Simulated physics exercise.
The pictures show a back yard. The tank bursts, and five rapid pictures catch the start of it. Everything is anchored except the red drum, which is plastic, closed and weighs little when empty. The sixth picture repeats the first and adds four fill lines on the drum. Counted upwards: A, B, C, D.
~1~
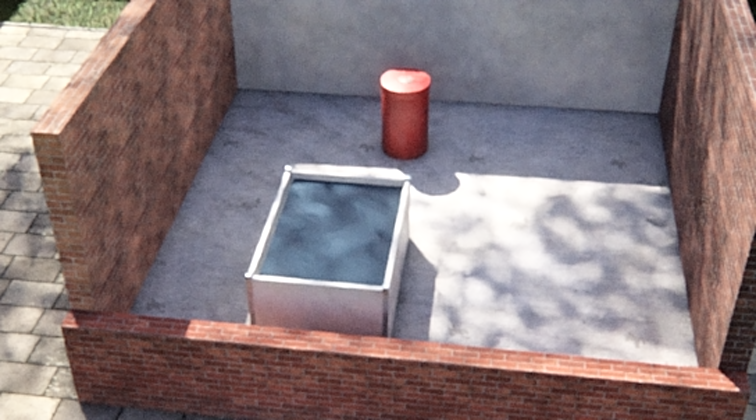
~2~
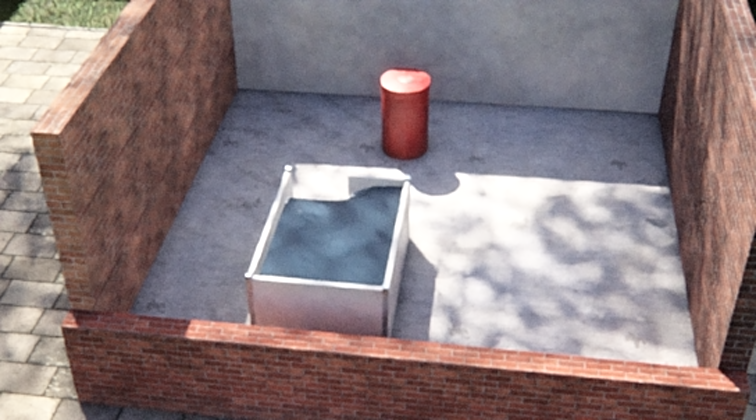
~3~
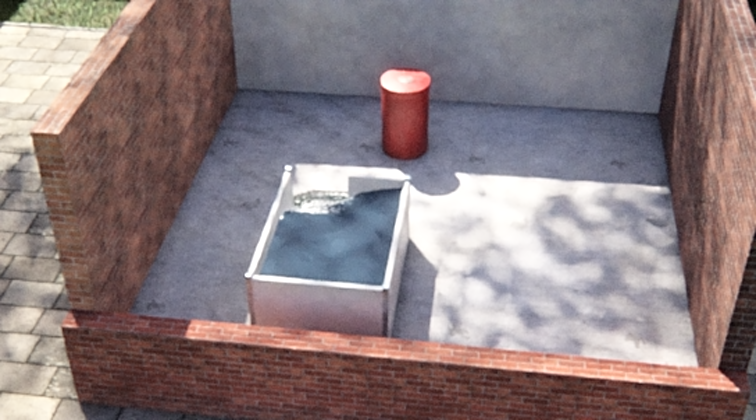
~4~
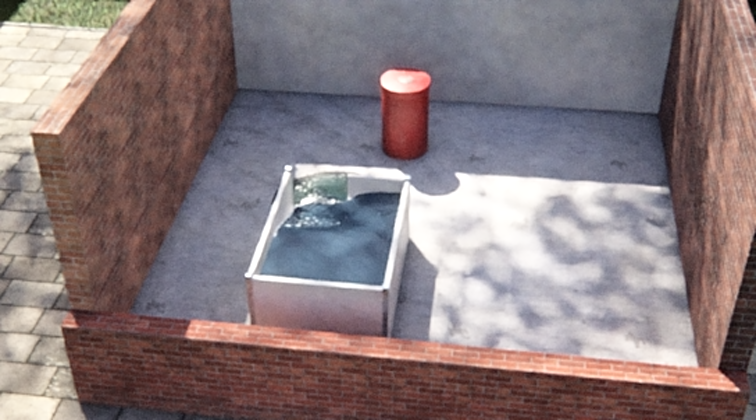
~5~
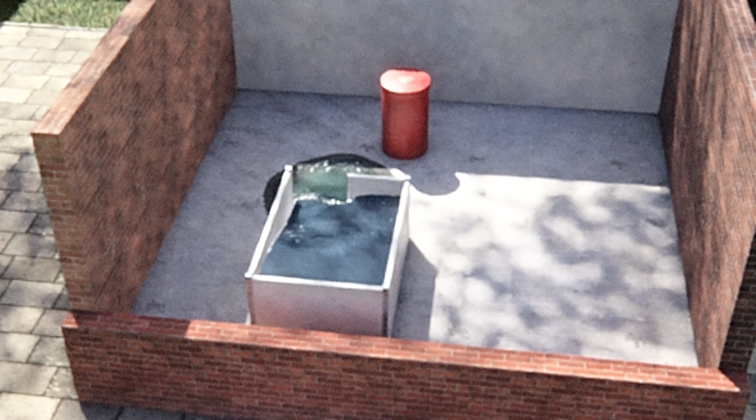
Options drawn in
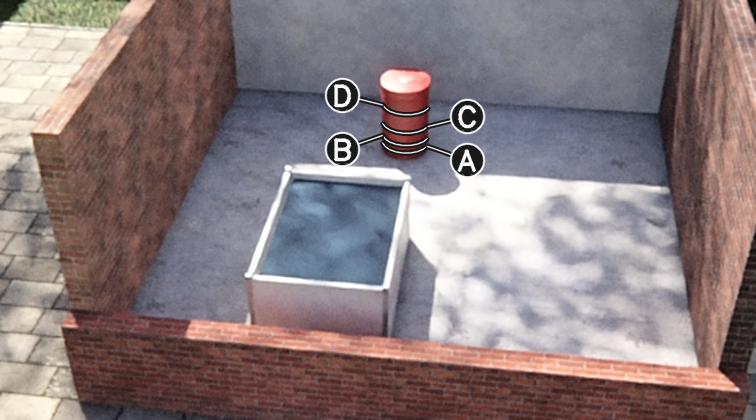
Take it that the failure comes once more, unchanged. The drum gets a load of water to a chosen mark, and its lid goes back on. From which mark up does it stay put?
Choose B.
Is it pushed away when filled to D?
No, not at all.
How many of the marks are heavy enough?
Three.
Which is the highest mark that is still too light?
The answer is A.
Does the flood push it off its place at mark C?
No.
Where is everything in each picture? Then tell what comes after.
Lid of the red drum at (406, 80); tank full, its middle at (334, 232).
Water covers 1 % of the ground, mostly out of sight from here.
Water covers 2 % of the ground, mostly out of sight from here.
Water covers 4 % of the ground, mostly out of sight from here.
Lid of the red drum at (406, 80); water covers 7 % of the ground and is seen nearest the drum at (371, 164).
On the marked copy, A at (402, 153); B at (403, 145); C at (403, 133); D at (403, 114); from the bottom up A, B, C, D.
If A is chosen, it is pushed about its own width away.
If B is chosen, it does not move.
If C is chosen, it does not move.
If D is chosen, it does not move.
